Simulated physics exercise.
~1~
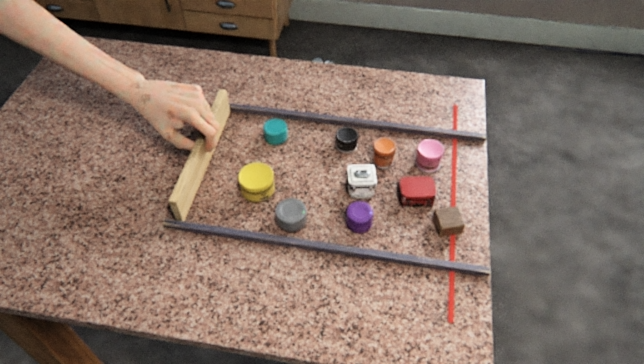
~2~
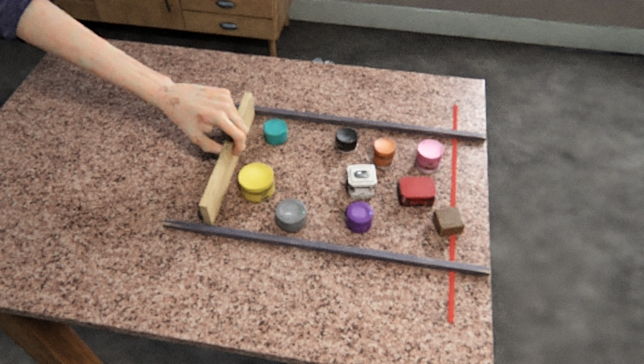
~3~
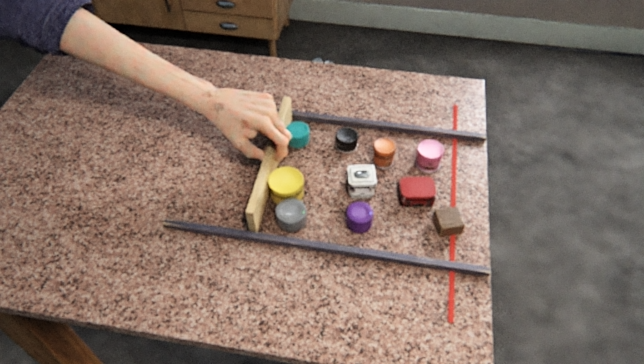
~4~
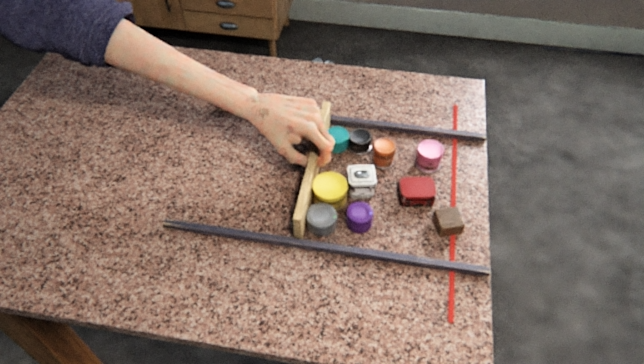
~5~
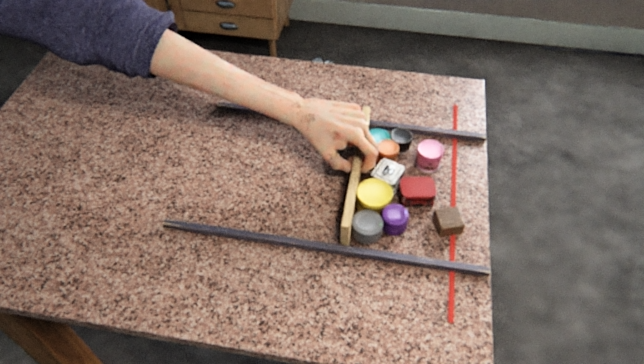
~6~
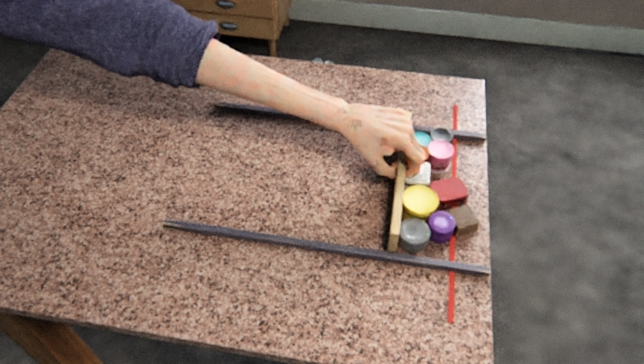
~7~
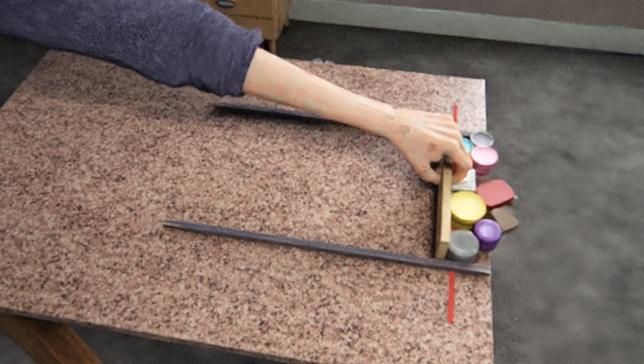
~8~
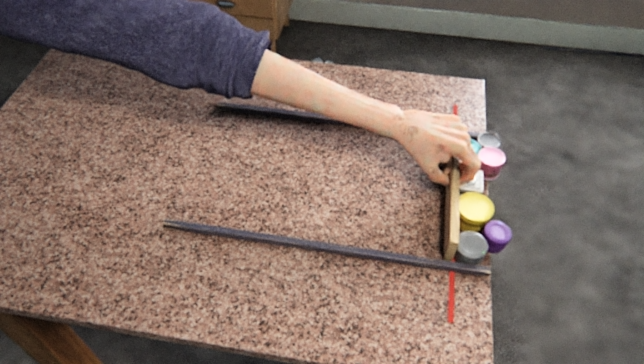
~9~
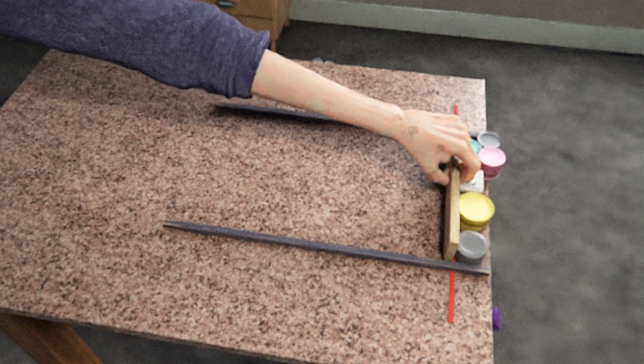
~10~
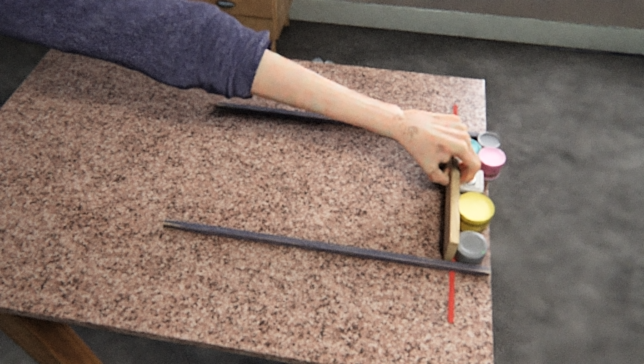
A hand slid a wooden board rightward across a speckled table, bunching colourful little pots and blocks and shoving them past the red tape; the red case, brown block and purple lid dropped off the edge, while the yellow tub and others stayed perched.
